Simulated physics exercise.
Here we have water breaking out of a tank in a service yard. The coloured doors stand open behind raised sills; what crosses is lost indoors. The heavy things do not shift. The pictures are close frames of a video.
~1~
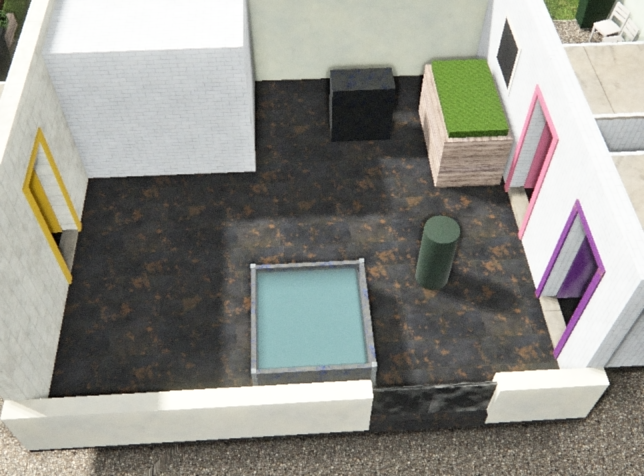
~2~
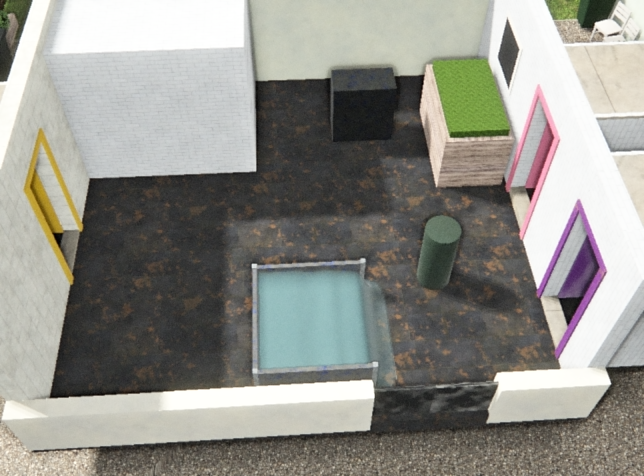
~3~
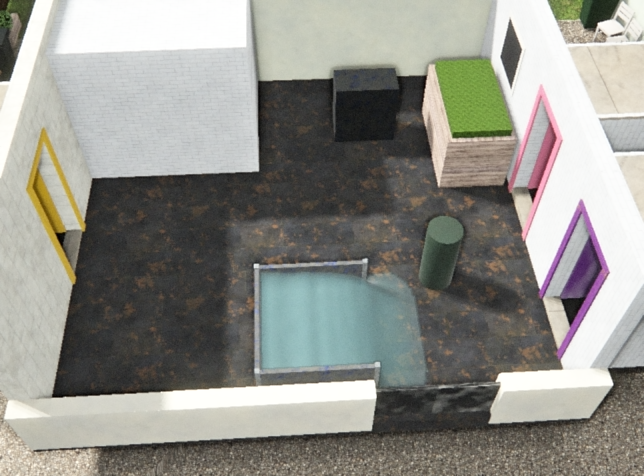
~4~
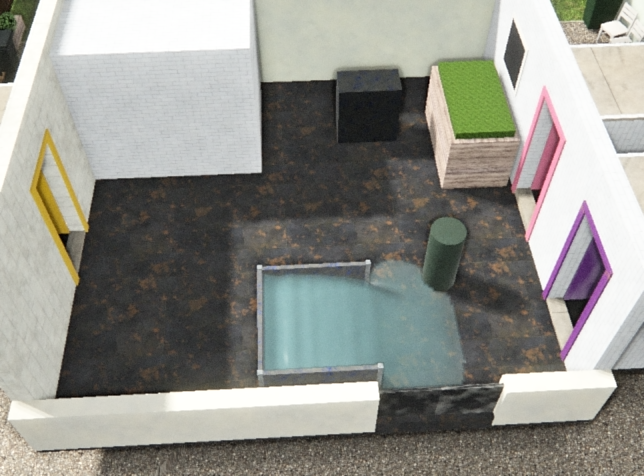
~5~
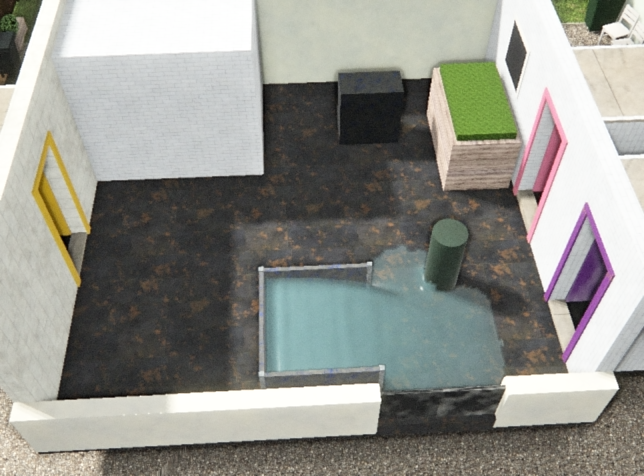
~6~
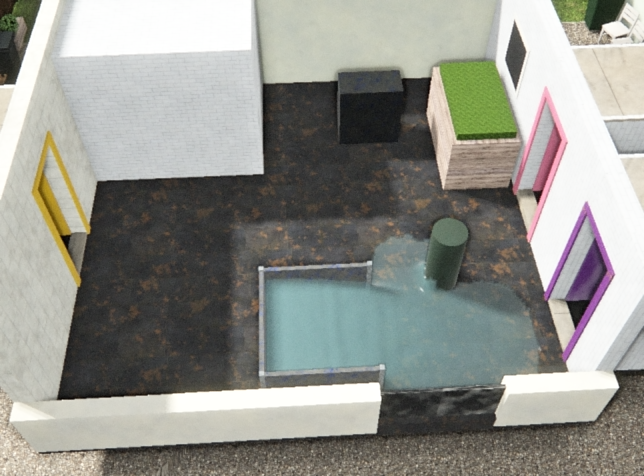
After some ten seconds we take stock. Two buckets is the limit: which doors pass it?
The yellow door stays under that; the purple door takes more than that; the pink door stays under that.
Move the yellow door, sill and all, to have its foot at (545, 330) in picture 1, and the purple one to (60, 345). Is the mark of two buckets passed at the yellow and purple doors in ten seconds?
My reading: Yellow door takes more, purple door holds.
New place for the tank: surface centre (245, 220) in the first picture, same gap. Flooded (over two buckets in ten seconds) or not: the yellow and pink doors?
In short: Yellow keeps below it; pink lets more in.
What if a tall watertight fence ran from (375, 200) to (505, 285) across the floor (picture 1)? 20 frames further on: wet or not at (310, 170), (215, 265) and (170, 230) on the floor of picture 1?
In that order: Flooded, free of water, clear.
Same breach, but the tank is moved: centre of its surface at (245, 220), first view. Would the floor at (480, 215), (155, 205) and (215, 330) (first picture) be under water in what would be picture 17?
As listed: Flooded, not flooded, dry.
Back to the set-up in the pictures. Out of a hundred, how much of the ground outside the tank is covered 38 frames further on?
Close to 55 %.
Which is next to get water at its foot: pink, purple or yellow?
The purple one.
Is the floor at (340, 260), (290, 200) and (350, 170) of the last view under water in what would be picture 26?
In turn: Clear, clear, under water.
A moment on, water covers 20 % of the floor; the yellow door not reached, the purple door over two buckets in, the pink door not reached.
Next, water covers 30 % of the floor; the yellow door not reached, the purple door far over two buckets in, the pink door wet at the sill, nothing in.
Then, water covers 30 % of the floor; the yellow door not reached, the purple door far over two buckets in, the pink door wet at the sill, nothing in.
Later, water covers 55 % of the floor; the yellow door not reached, the purple door far over two buckets in, the pink door under two buckets in.
In the end, water covers 80 % of the floor; the yellow door not reached, the purple door far over two buckets in, the pink door under two buckets in.
